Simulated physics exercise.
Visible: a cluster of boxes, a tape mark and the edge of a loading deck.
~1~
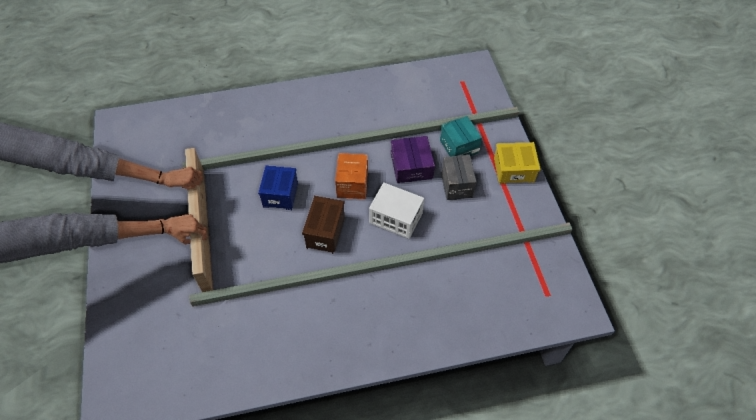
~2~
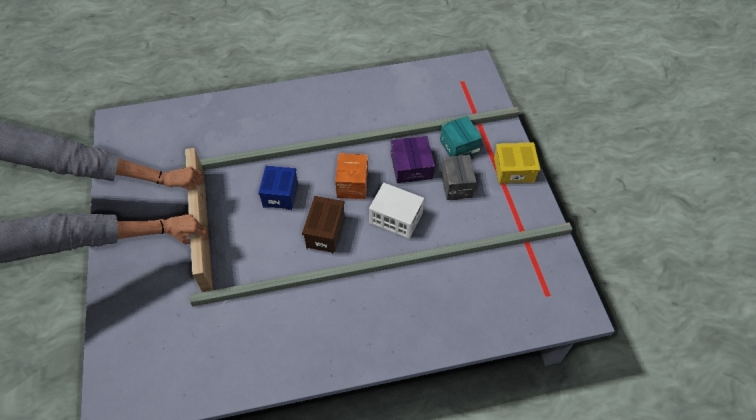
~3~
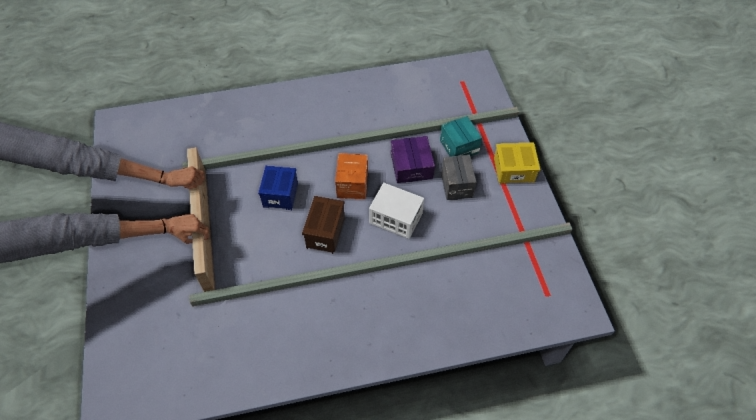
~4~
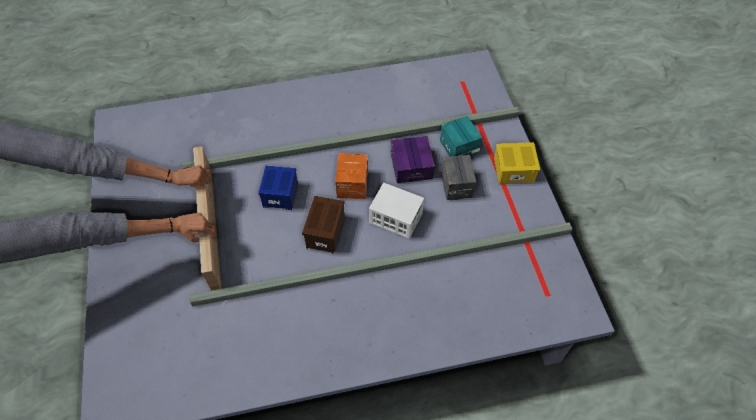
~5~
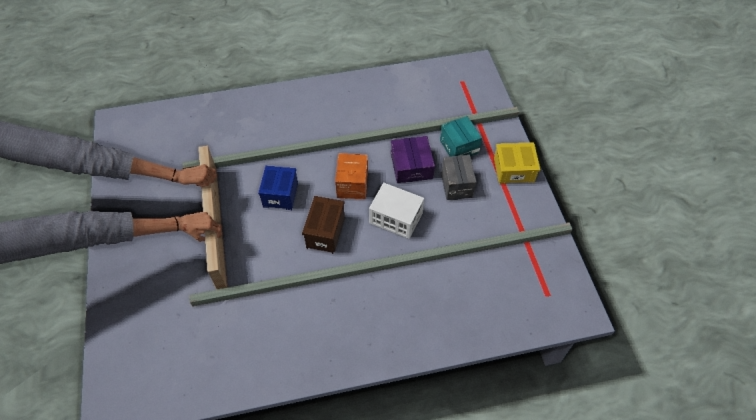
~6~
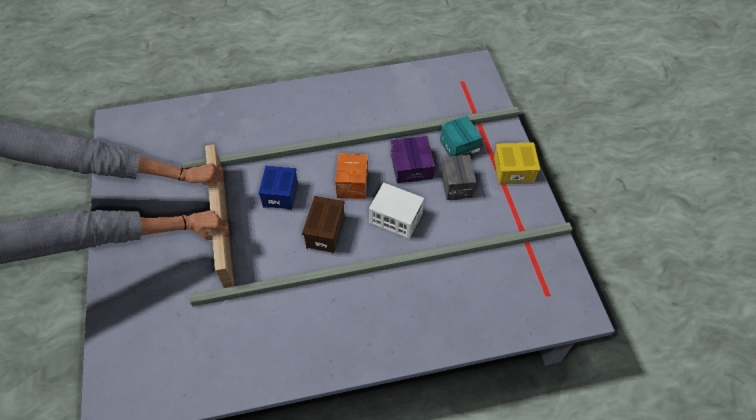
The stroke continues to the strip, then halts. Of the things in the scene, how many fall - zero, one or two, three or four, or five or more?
The drop will claim five or more of them.
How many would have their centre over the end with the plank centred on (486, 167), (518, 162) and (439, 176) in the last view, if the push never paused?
Counts per position: 4 / 6 / 2.
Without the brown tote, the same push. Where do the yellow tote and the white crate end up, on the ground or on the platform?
The yellow tote drops off; the white crate survives.
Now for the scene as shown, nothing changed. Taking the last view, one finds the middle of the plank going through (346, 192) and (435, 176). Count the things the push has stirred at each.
The counts are 5 and 8.
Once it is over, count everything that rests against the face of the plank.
2.
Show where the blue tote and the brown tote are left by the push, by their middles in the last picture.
In the last picture the blue tote sits around (507, 145) and the brown tote around (524, 186).
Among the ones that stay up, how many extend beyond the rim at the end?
The count is 0.
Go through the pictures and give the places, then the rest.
The first picture shows yellow tote (516, 163); turquoise parcel (461, 139); grey parcel (458, 178); plank (199, 218); tape (500, 176).
The second picture shows turquoise parcel (461, 139); orange box (352, 176).
The third picture shows grey parcel (458, 178); blue tote (279, 188).
The fourth picture shows yellow tote (516, 163); white crate (397, 211).
The fifth picture shows turquoise parcel (461, 139); plank (213, 216).
The sixth picture shows yellow tote (516, 163); turquoise parcel (461, 139); grey parcel (458, 178); plank (219, 215); tape (500, 176).
A little later, none off yet; yellow tote at rest near (516, 163); turquoise parcel at rest near (461, 139); grey parcel at rest near (458, 178).
When it is over, the number that fall off is five or more; down, orange box, white crate, purple parcel, grey parcel, turquoise parcel and yellow tote.
